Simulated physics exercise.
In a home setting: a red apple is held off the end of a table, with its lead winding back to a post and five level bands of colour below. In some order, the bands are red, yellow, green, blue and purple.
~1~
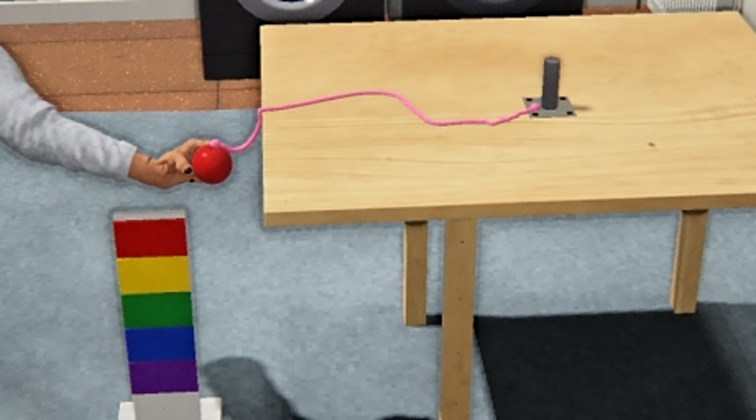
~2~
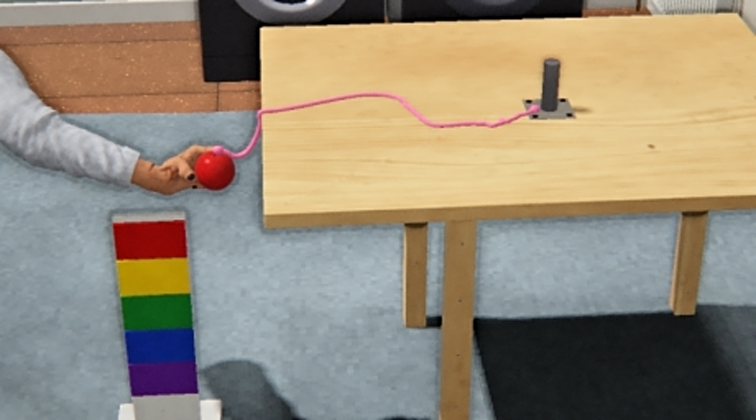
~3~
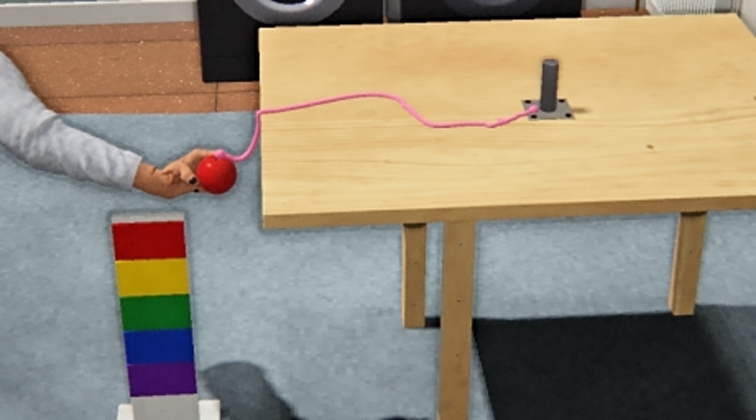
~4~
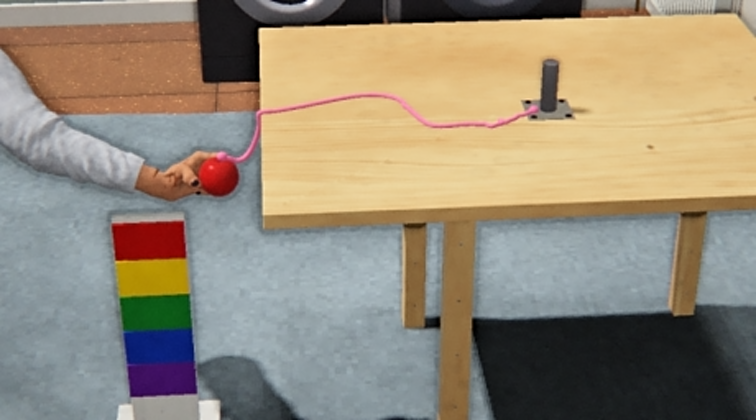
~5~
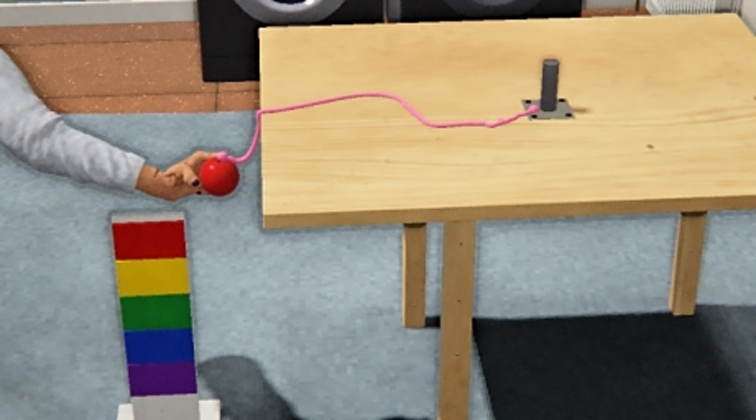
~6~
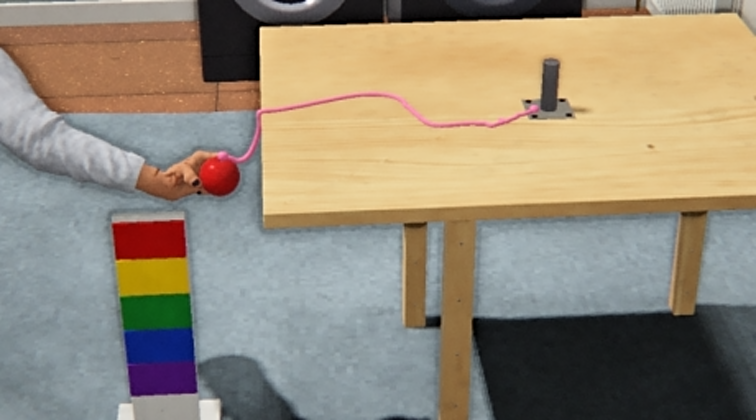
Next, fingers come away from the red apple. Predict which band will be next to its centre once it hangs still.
I would say the yellow band.
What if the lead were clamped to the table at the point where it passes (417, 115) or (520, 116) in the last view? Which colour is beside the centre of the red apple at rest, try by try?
First try red, second try yellow.
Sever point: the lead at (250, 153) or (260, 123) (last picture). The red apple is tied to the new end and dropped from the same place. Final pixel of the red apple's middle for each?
(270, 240) and (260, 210).
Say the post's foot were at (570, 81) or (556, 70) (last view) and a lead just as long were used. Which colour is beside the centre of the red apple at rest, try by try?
Try one - red; try two - red.
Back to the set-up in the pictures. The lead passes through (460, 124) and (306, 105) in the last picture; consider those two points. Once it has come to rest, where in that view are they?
Around (433, 114); the other one around (261, 151).
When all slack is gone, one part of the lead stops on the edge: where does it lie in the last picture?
Spot: Approx. (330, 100).
Soon after, apple near (297, 263); level with yellow.
Then, apple near (251, 277); level with yellow.
At rest, apple near (262, 278); level with yellow. The lead holds its middle at yellow.
